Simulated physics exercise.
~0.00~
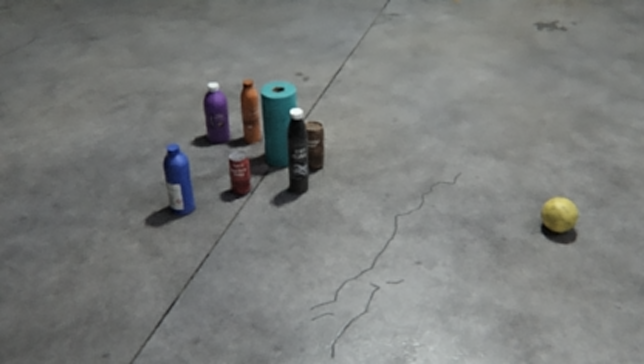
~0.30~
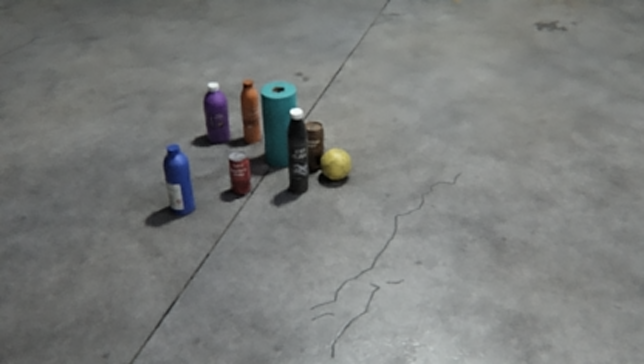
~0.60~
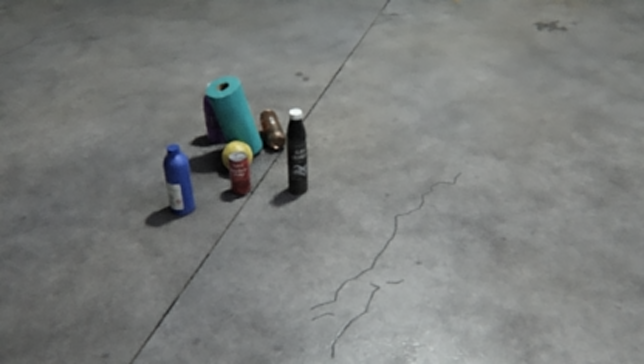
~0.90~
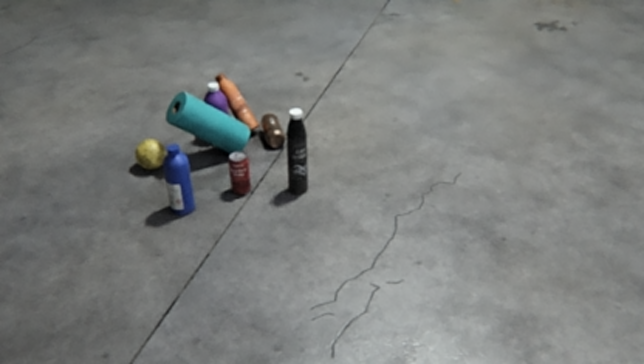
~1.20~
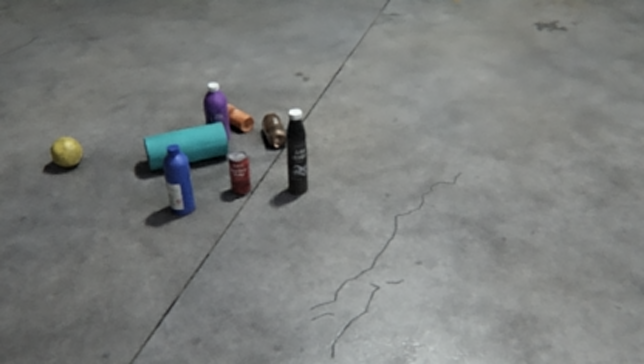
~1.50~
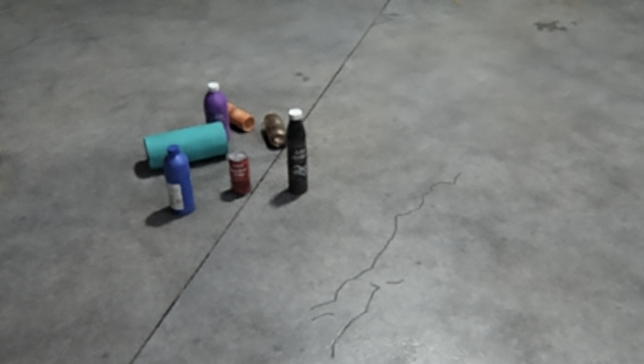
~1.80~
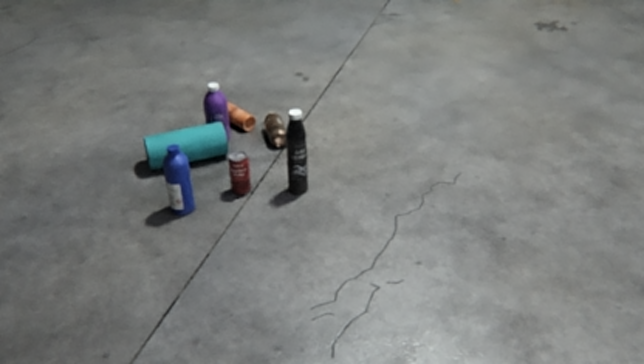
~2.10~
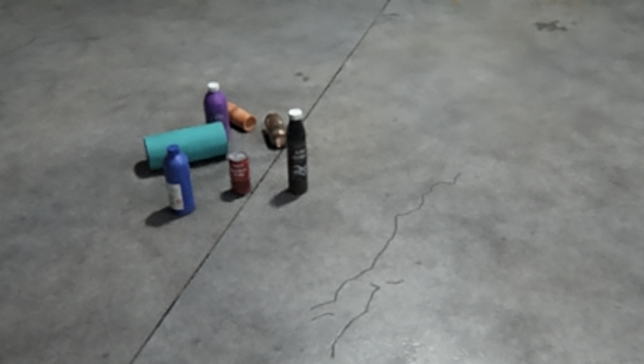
A yellow ball rolls left, knocking over a turquoise roll, orange bottle and brown can.
